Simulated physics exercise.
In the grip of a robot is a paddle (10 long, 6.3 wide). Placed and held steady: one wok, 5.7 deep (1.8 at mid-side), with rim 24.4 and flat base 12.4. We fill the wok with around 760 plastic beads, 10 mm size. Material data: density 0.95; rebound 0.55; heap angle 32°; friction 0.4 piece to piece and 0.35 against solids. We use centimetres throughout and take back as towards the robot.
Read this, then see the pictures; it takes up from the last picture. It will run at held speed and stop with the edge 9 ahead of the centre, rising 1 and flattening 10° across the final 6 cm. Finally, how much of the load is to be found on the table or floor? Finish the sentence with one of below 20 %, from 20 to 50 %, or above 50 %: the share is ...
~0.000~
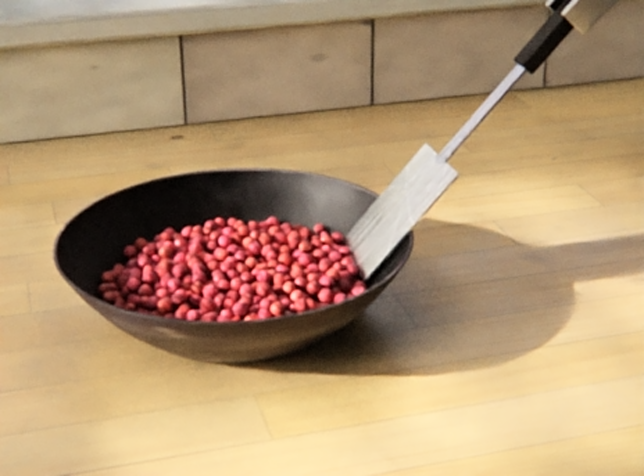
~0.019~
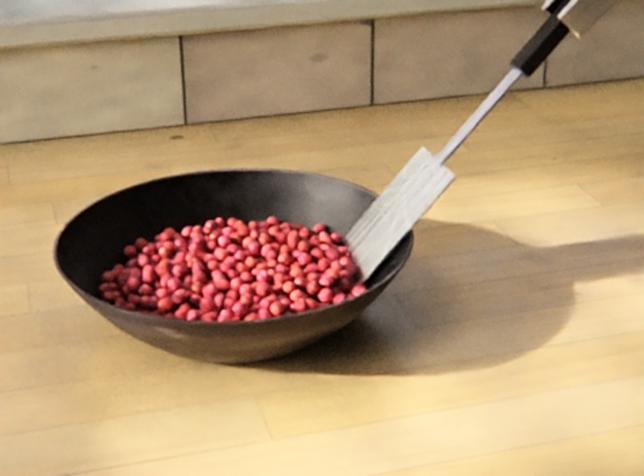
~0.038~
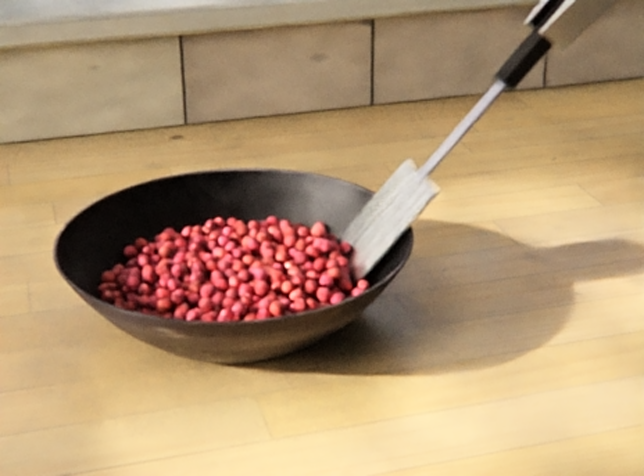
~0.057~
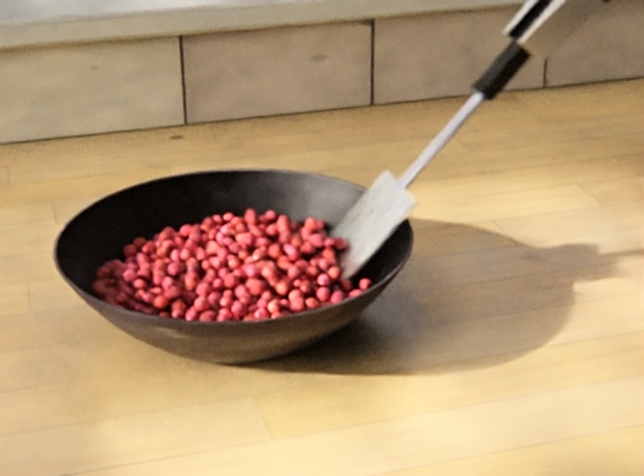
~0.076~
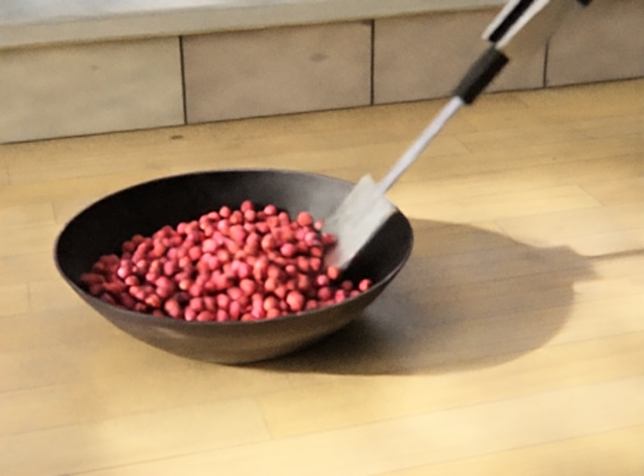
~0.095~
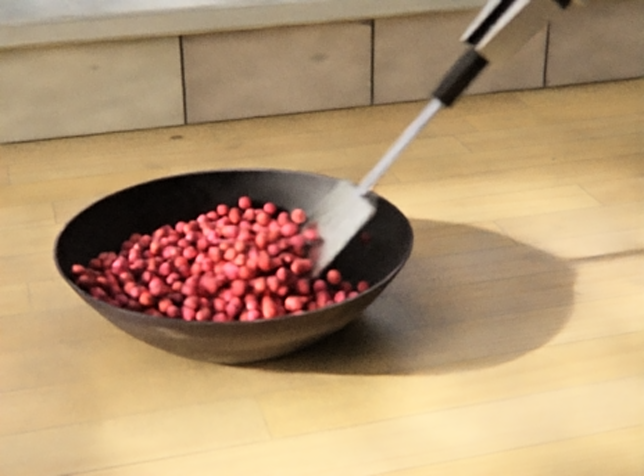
The share is from 20 to 50 %.
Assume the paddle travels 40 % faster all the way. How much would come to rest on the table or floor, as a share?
In that case some 35 per cent.
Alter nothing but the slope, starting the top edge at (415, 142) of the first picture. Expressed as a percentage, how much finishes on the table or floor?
I'd estimate close to 30 per cent.
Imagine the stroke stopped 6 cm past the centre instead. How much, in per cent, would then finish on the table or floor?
Result: Approx. 0 %.
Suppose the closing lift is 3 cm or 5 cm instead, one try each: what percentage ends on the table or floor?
Estimates, in order: 30 % then 25 %.
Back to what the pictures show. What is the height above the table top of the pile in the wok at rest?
Top of the heap: Roughly 5.5 cm above the table top.
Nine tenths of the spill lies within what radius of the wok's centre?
It comes to about 40 cm.
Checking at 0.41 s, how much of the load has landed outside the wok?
Roughly 15 percent of it.
After 0.14 s, sloping 47°, highest piece 8 above the table; 765 in the wok.
After 0.19 s, sloping 43°, highest piece 7 above the table; 765 in the wok.
After 0.41 s, sloping 37°, highest piece 9 above the table; 537 in the wok, 108 on the table or floor, 120 on the blade or in flight.
After 1.46 s, sloping 37°, highest piece 5 above the table; 537 in the wok, 228 on the table or floor.
In the end, 537 in the wok, 228 on the table or floor. That is 30 % on the table or floor.
